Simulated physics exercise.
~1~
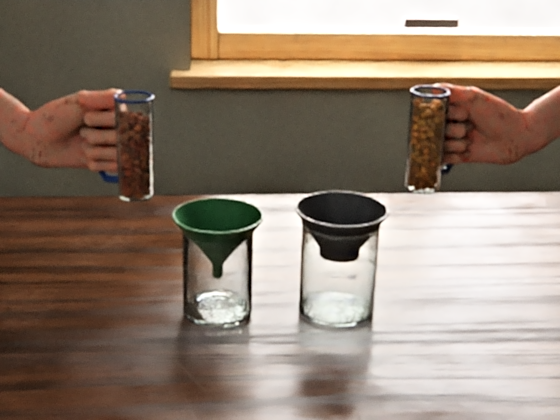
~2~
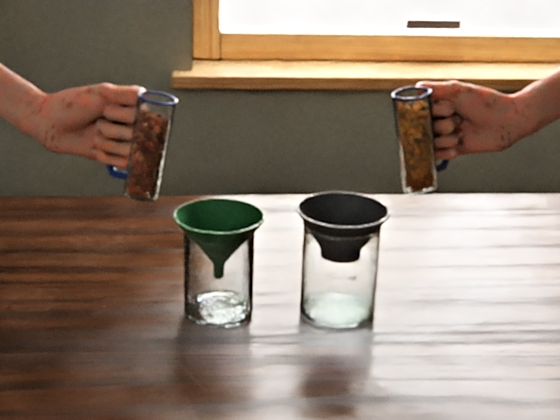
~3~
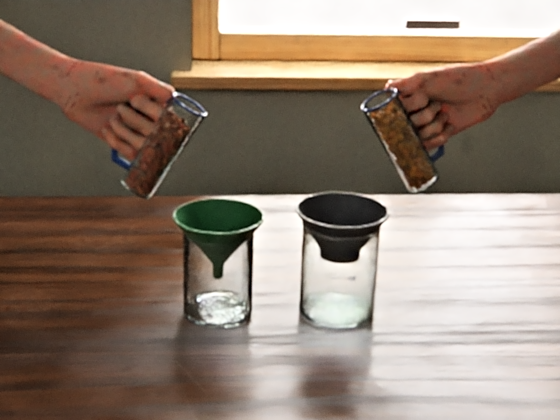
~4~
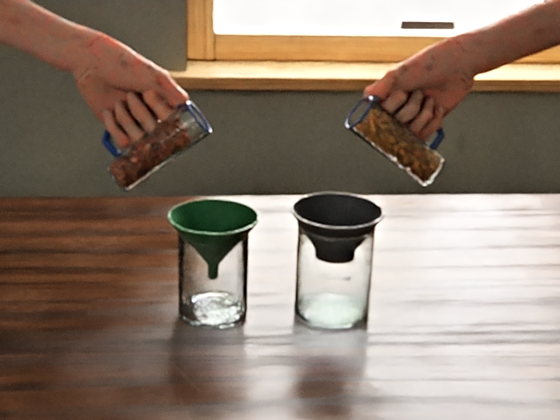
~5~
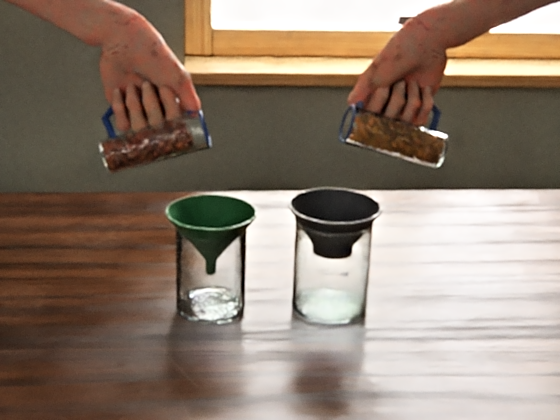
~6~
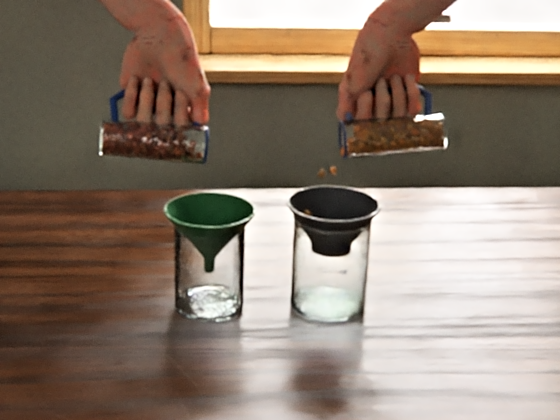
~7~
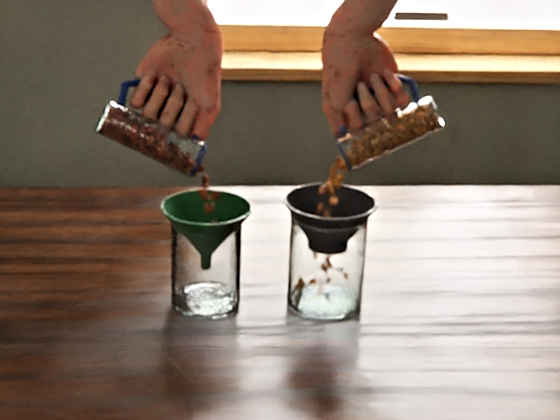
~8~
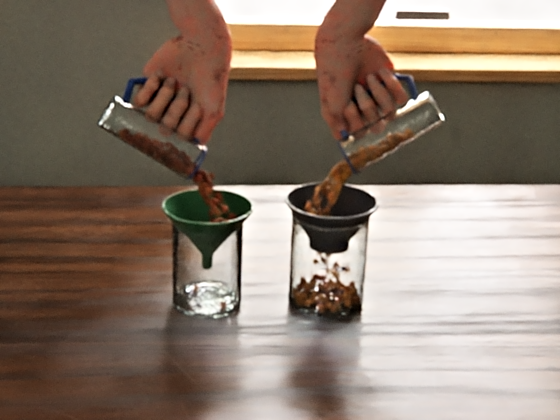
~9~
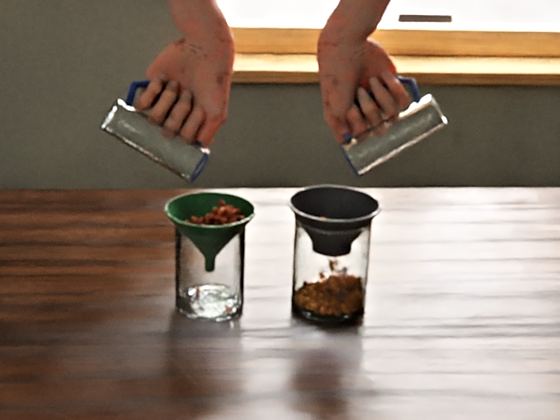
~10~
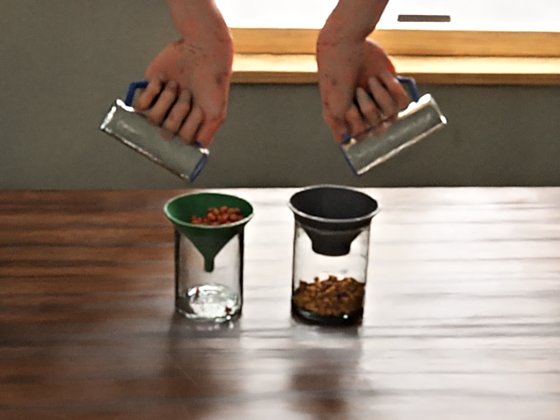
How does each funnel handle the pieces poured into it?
The green funnel on the left jams and holds nearly all of its pieces. The dark funnel on the right lets everything through into its jar.
Two hands pour small pieces into funnels; the green one clogs, the dark one empties.
